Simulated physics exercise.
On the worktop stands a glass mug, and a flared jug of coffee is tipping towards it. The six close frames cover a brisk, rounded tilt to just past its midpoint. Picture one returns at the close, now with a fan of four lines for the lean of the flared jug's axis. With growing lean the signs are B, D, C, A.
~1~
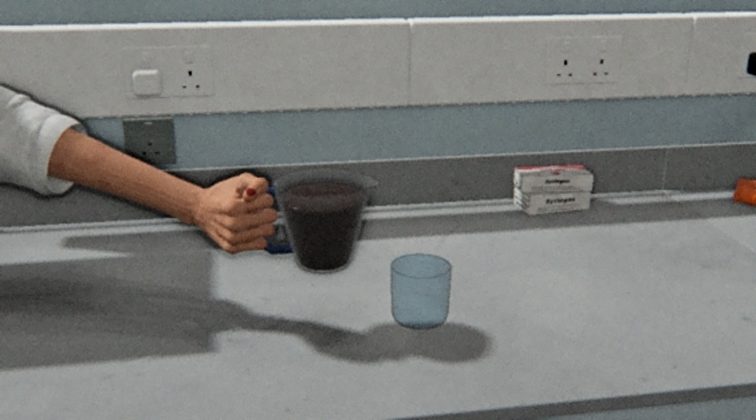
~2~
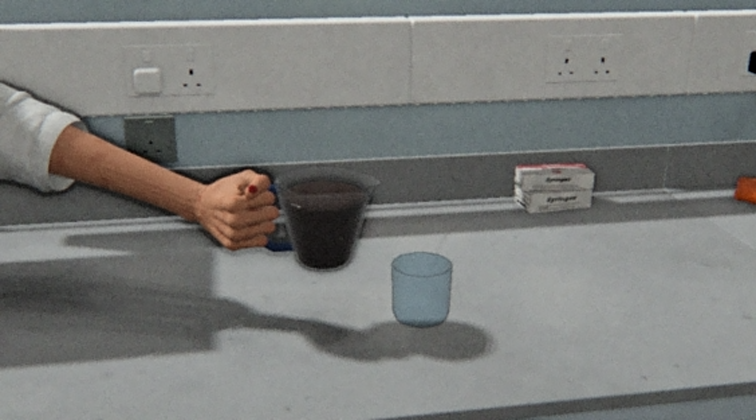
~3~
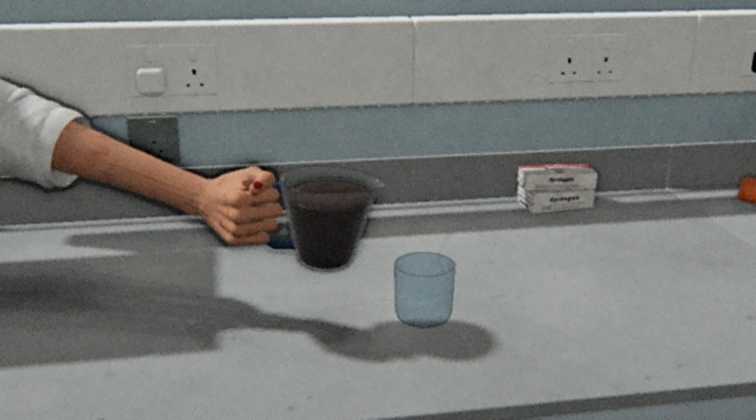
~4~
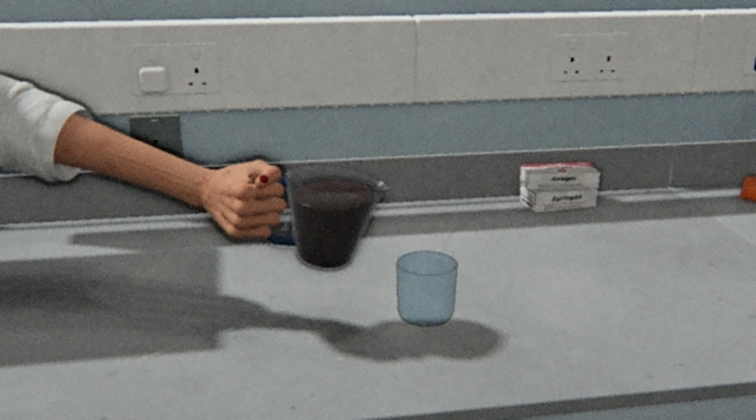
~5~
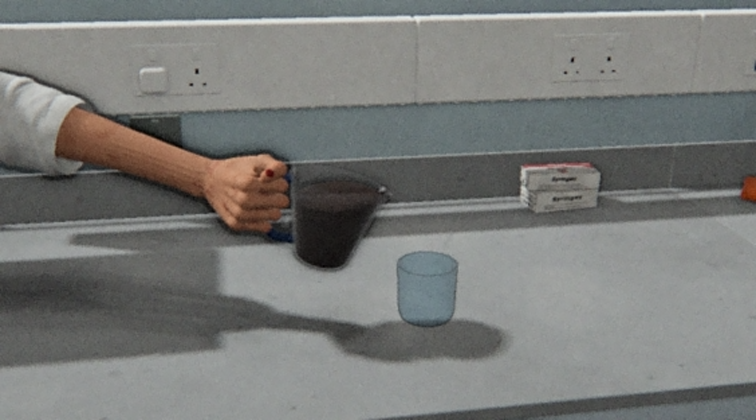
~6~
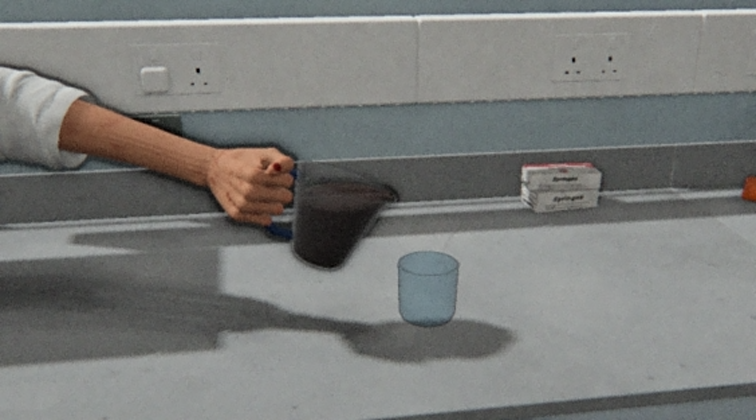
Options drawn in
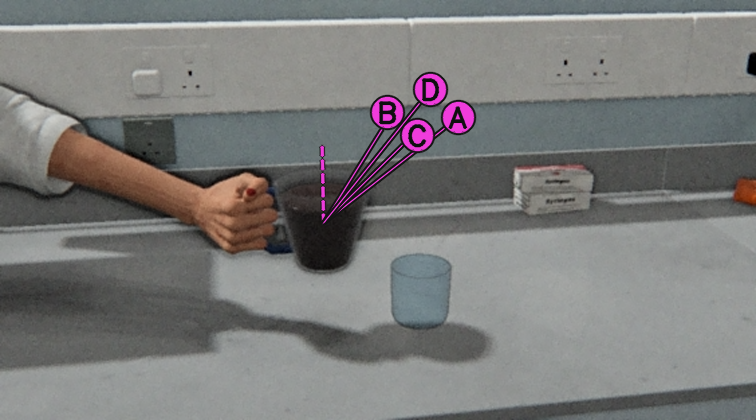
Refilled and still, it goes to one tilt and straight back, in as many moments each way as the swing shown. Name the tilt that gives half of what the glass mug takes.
The best tilt is D.
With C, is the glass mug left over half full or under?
Over half.
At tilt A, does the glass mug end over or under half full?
Over half.
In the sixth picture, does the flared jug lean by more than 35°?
No.
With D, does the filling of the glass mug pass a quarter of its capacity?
Yes.
On the marked copy, A at (444, 128); B at (381, 129); C at (402, 145); D at (419, 102).
If A is chosen, the glass mug ends with about 93 % of what it can hold.
If B is chosen, the glass mug ends with about 31 % of what it can hold.
If C is chosen, the glass mug ends with about 71 % of what it can hold.
If D is chosen, the glass mug ends with about 51 % of what it can hold.
